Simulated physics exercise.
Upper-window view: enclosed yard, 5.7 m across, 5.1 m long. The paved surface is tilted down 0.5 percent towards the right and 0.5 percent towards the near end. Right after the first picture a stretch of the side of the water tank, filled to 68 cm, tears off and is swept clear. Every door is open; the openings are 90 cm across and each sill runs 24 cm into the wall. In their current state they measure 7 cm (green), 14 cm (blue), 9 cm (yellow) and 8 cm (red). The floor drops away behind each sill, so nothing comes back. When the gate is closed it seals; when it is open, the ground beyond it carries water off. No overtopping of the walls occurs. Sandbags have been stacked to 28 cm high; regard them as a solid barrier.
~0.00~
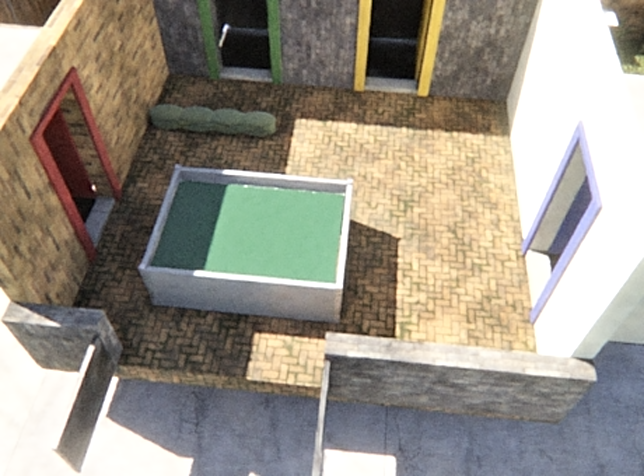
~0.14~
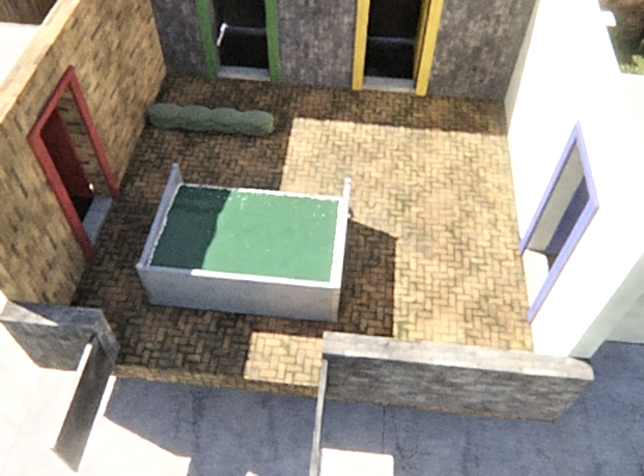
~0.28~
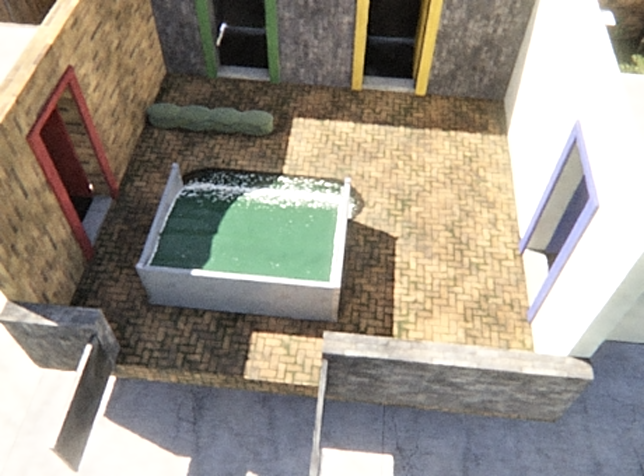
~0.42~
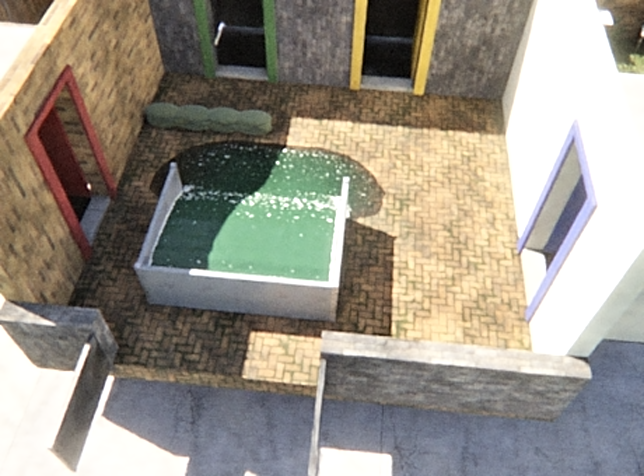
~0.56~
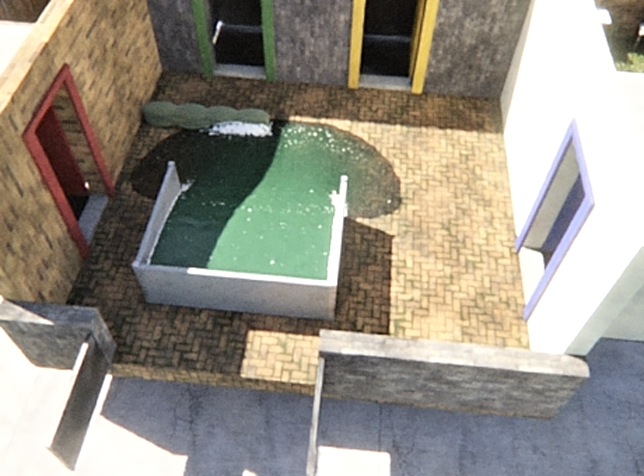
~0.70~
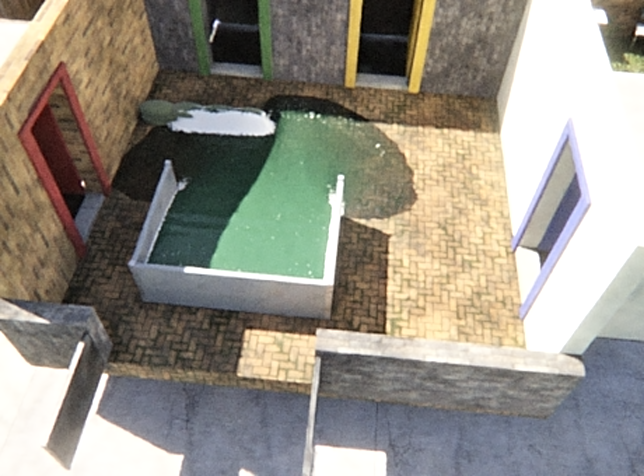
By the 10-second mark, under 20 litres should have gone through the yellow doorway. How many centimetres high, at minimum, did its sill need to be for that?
It needed to be about 20 cm high.
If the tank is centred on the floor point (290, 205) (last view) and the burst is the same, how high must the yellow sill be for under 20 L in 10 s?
At least roughly 29 cm high.
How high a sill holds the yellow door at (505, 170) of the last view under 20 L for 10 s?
You'd want it roughly 11.5 cm high.
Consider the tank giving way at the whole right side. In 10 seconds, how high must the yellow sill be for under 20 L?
Some 9.5 centimetres.
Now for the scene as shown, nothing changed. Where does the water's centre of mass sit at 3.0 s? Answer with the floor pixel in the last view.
Approximately (282, 156).
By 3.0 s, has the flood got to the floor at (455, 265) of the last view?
It is not reached.
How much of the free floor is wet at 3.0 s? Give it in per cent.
Around 60 per cent of the floor.
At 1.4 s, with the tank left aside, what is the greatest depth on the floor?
Around 40 centimetres.
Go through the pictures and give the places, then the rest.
The first frame shows the water tank at (253, 227) is whole and still, 68 cm deep; the yellow door at (397, 40) is dry.
In the second frame, the front is at a hidden place, 0.3 m from the gap on the far side; 0.4 m2 of floor is wet, 68 cm left at the back.
In the third frame, water pours out on the far side and has run 0.7 m, to a hidden place; about 12 cm deep outside, 67 cm at the back.
In the fourth frame, water pours out on the far side and has run 1.3 m, to (223, 145); about 10 cm deep outside, 58 cm at the back.
In the fifth frame, water pours out on the far side and has run 1.8 m, to (273, 123); about 9 cm deep outside, 58 cm at the back.
In the sixth frame, the gap is on the far side, the front 2.4 m out at (283, 98); the back of the water tank holds 54 cm; the yellow door at (388, 36), 3.3 m from the gap, is still 0.9 m from the nearest water.
After 1.4 s water covers 45 % of the floor, deepest (40 cm) near (250, 139); 21 cm at the yellow door, 7 litres in over its 9 cm sill.
After 3.0 s water covers 60 % of the floor, deepest (38 cm) near (491, 99); 18 cm at the yellow door, 102 litres in over its 9 cm sill.
After 10.0 s water covers 95 % of the floor, deepest (14 cm) near (507, 383); 6 cm at the yellow door, 133 litres in over its 9 cm sill.
At the yellow door as built, the water arrived by 1.1 s and peaked near 23 cm at 2.0 s.
Run again over the same 10 s with other heights there, 36 litres in over 17.5 cm, 9 litres over 23.5 cm. The limit of 20 litres is kept from about 20 cm up.
